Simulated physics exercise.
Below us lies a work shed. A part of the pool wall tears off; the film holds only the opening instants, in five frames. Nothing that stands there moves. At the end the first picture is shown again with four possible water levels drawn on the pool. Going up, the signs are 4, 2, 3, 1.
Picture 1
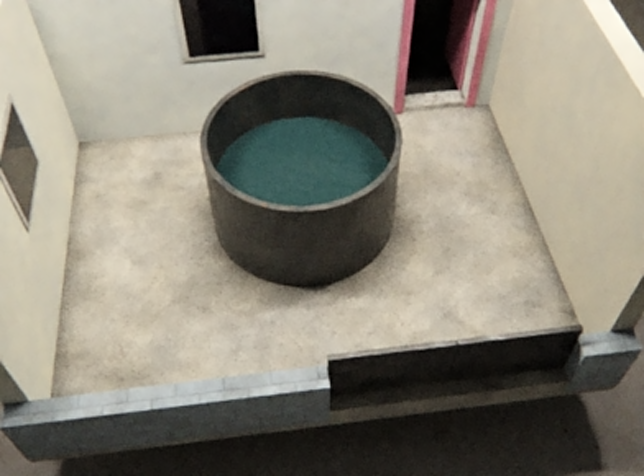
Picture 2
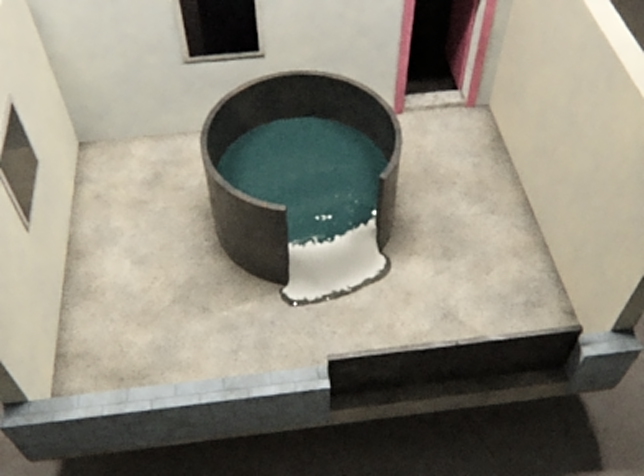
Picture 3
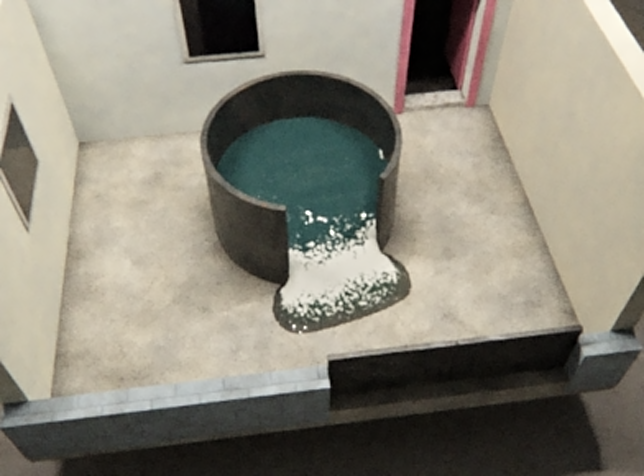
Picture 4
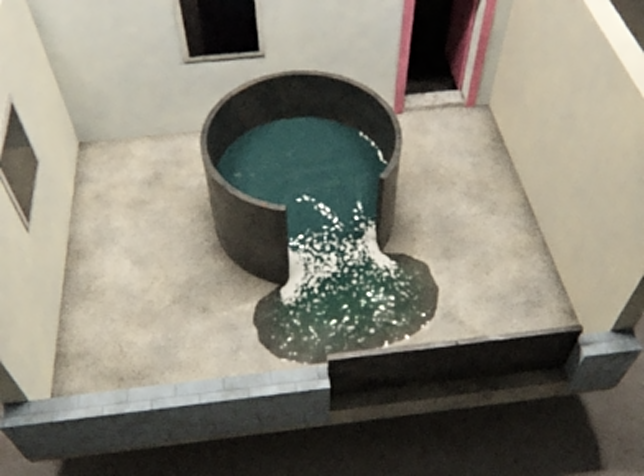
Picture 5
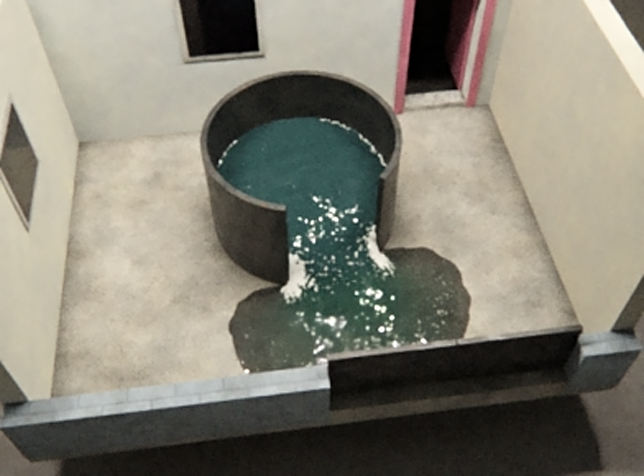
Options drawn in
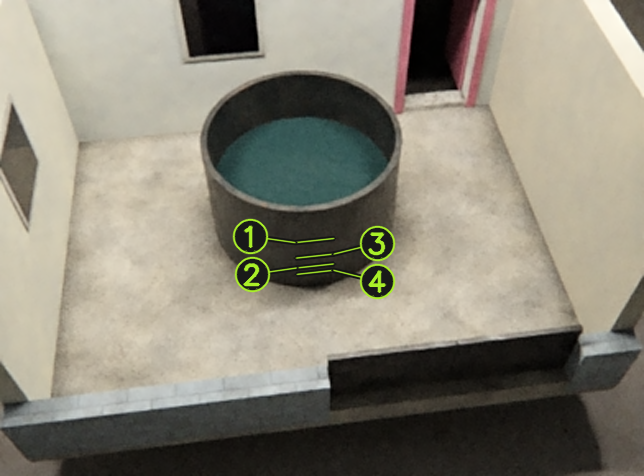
Teal water rests in a round dark grey pool inside a pale-walled work shed, seen from above by a still camera. A dark window and a pink-framed doorway are in the back wall, with a low grey wall and a shut dark gate along the front. A gap opens in the pool's front, and water pours out, foaming white, then spreads across the beige floor in a widening dark puddle.
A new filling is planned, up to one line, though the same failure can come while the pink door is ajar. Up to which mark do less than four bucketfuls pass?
The answer is level 2.
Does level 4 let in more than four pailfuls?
No, not at all.
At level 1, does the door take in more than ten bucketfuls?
Yes, it does.
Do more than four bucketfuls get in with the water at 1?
Yes, it does.
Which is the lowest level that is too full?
The answer is 3.
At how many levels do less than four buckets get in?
Two of the four.
In lime, 1 at (314, 240); 2 at (315, 265); 3 at (314, 256); 4 at (315, 272); from the bottom up 4, 2, 3, 1.
For level 1, dozens of bucketfuls pour in.
For level 2, a splash gets over, under a bucket.
For level 3, about 9 bucketfuls get in.
For level 4, nothing gets over.
